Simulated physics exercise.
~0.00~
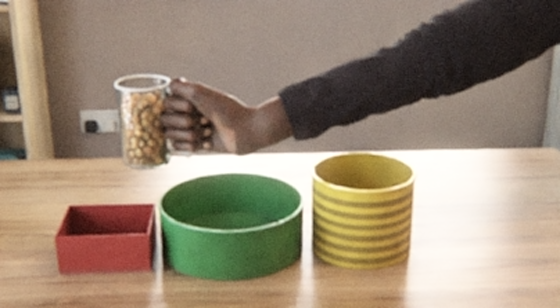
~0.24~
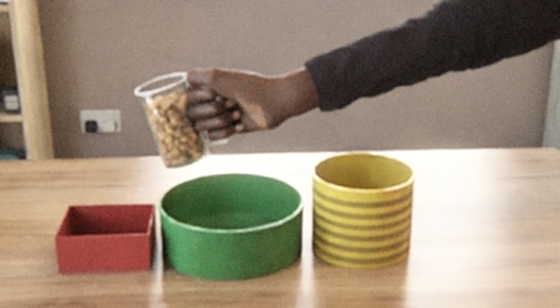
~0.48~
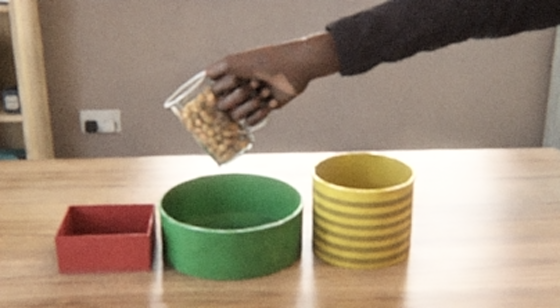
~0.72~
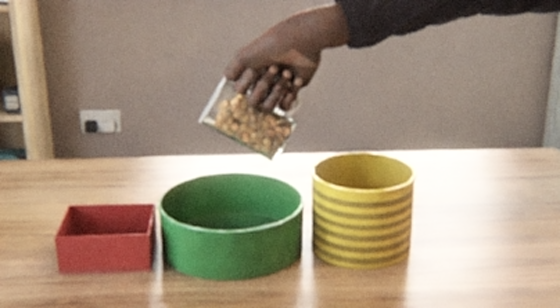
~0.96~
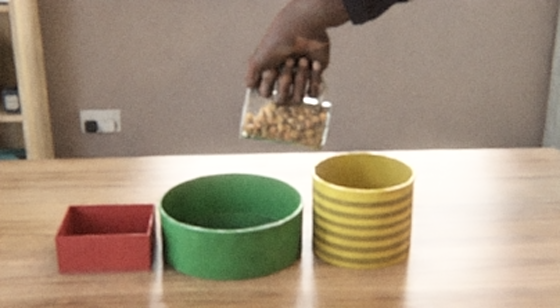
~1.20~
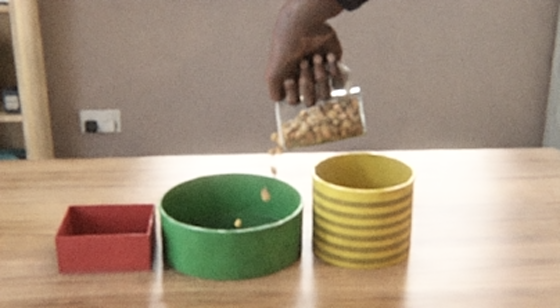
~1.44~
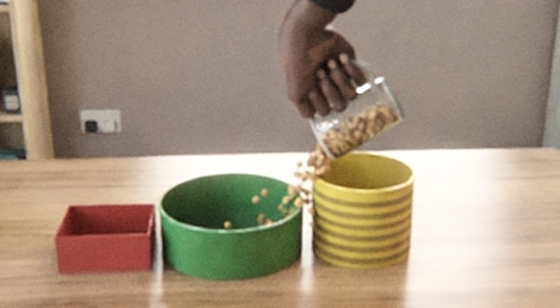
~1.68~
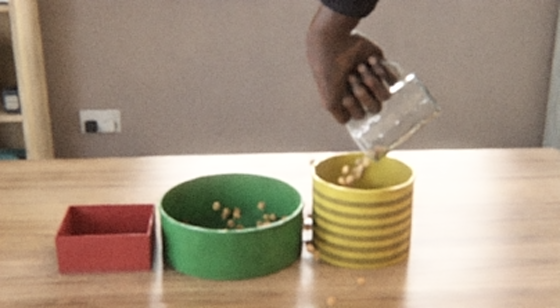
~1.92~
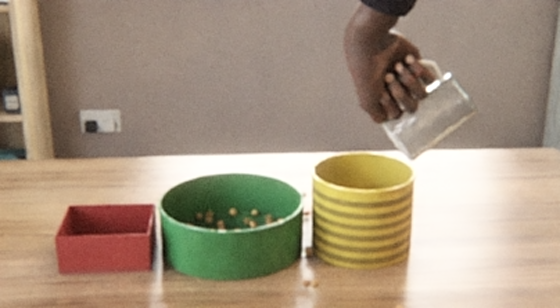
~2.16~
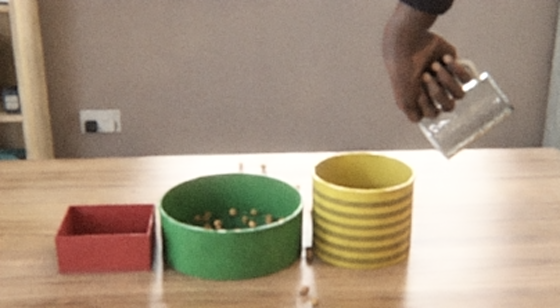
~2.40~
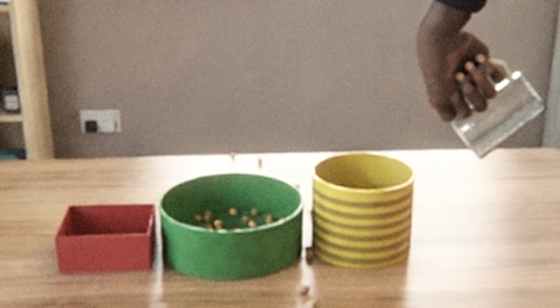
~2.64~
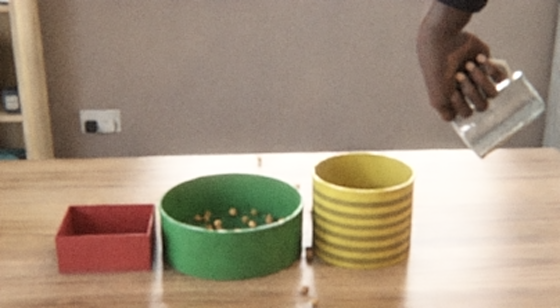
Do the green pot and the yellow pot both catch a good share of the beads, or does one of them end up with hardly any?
Both pots catch a good share, with the first beads dropping into the green pot and much of the later stream going into the yellow one. The red tin gets none, and only a few beads end up on the table.
At first, a hand holds a clear cup full of small tan beads above a table, where a red tin, a green pot and a striped yellow pot stand in a row. The hand carries the cup to the right, tipping it steadily as it crosses above the green pot. Near the yellow pot, beads begin to spill from the lip, and the first ones drop into the green pot. The stream then shifts into the yellow pot as the cup empties. The hand carries the empty cup farther right and stops, leaving beads in the green pot and a few on the table.
